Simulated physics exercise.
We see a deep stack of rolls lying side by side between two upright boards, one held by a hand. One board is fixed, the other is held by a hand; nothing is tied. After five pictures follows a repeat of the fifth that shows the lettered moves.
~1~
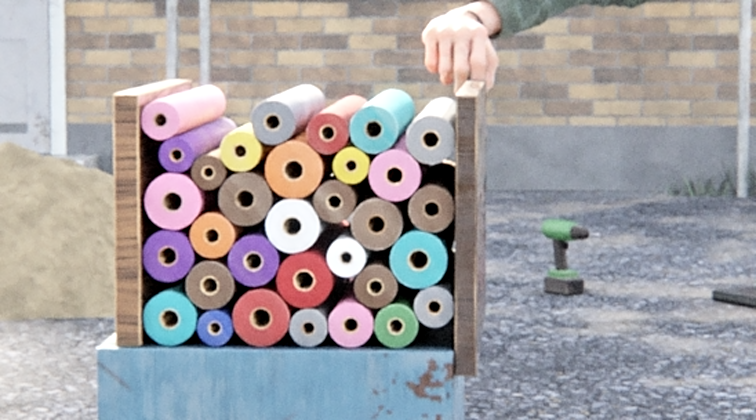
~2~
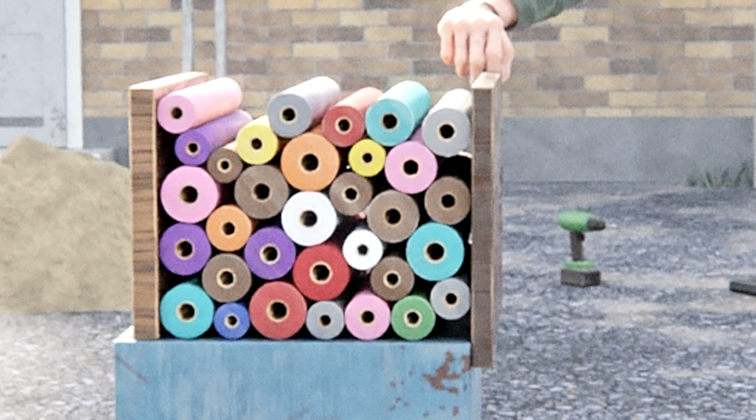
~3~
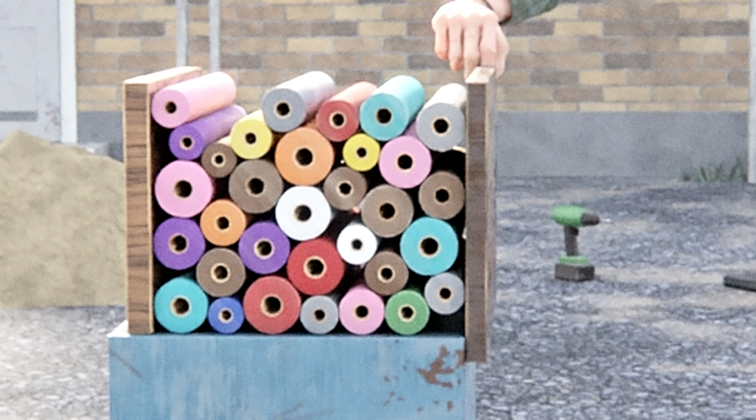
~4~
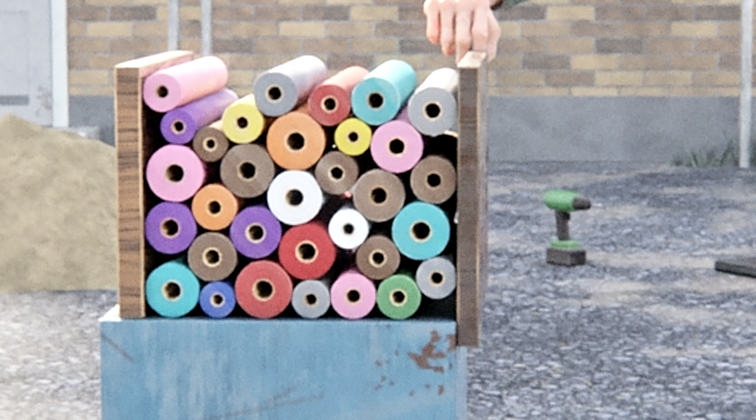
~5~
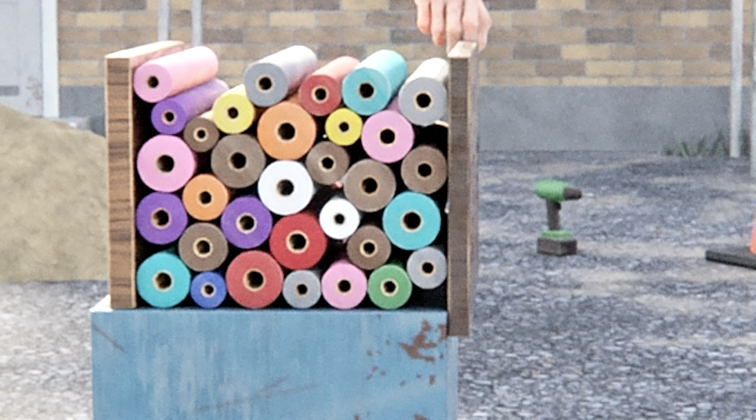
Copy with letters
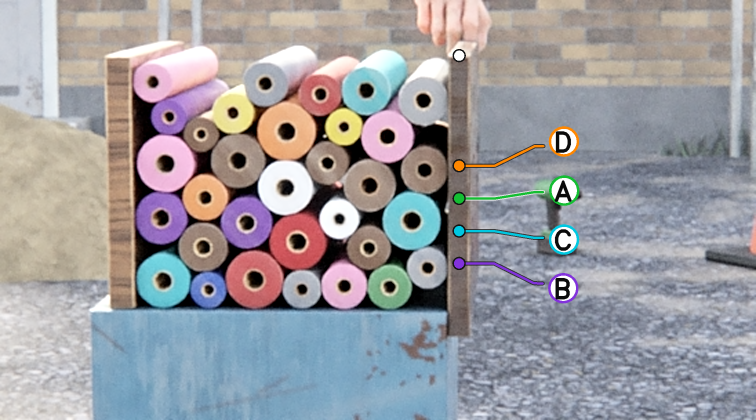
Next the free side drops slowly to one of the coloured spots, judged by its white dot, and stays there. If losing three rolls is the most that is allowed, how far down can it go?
It can be let down to A.
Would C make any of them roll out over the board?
Yes.
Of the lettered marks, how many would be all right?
Two of the four.
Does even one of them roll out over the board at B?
Yes, at B.
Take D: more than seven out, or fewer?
It loses fewer than seven.
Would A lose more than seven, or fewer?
It loses fewer than seven.
On the marked copy, A at (459, 199); B at (459, 263); C at (459, 231); D at (459, 166); the white dot at (459, 55).
Taking A. A third of the way, top of the board (448, 128).
Two thirds of the way, top of the board (448, 198).
When it is over, top of the board (448, 198), two out over the board.
As for the rest, B more than three out over the board; C more than three out over the board; D none out over the board.
